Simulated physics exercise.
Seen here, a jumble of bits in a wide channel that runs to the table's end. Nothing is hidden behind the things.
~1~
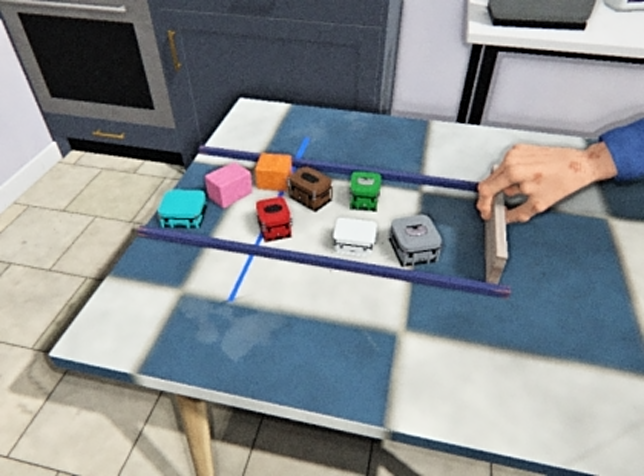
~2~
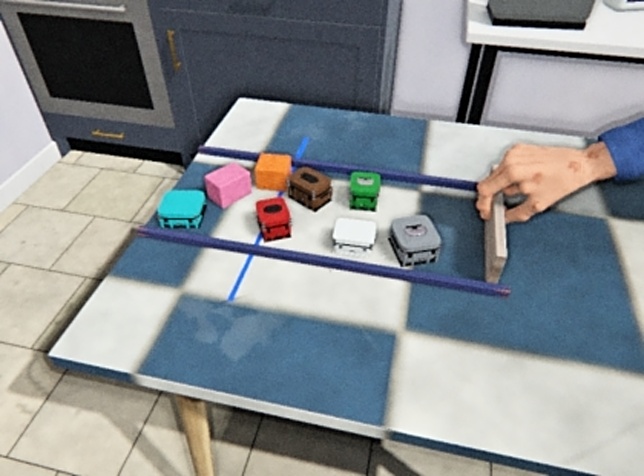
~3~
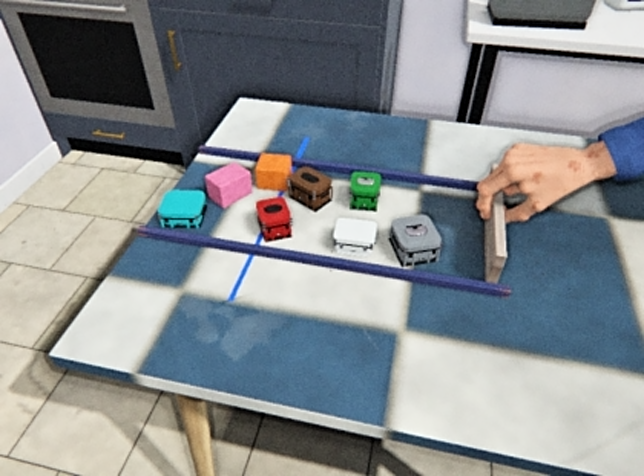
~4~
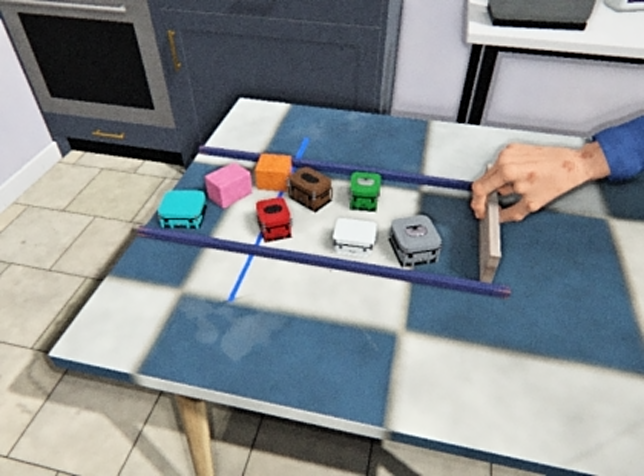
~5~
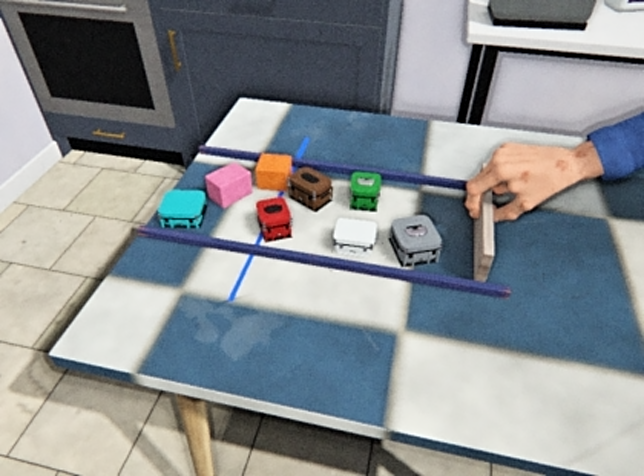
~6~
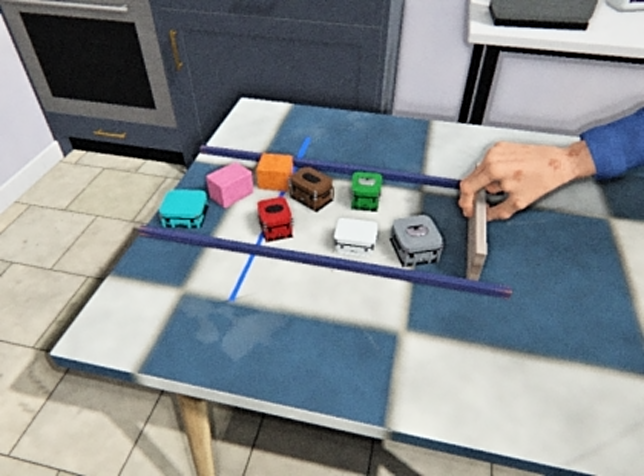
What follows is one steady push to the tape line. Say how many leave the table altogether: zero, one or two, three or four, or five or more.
Outcome: The number that fall off is one or two.
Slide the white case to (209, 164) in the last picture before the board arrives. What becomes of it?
Then it holds on.
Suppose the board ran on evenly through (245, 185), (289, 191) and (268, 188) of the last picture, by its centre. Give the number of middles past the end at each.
In that order 3, 0 and 1.
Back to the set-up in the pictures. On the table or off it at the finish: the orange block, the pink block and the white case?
The orange block stays on, the pink block survives, the white case does not fall.
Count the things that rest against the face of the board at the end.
It touches 2.
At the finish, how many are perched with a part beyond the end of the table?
That would be 0.
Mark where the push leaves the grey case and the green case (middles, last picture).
The grey case at (251, 210), the green case at (272, 177).
Soon after, none off yet; turquoise case at rest near (185, 209); pink block at rest near (231, 185); orange block at rest near (275, 172).
After that, none off yet; turquoise case moving near (179, 208); pink block displaced a little near (223, 182); orange block displaced about its own width near (250, 166).
In the end, the number that fall off is one or two; gone, turquoise case.
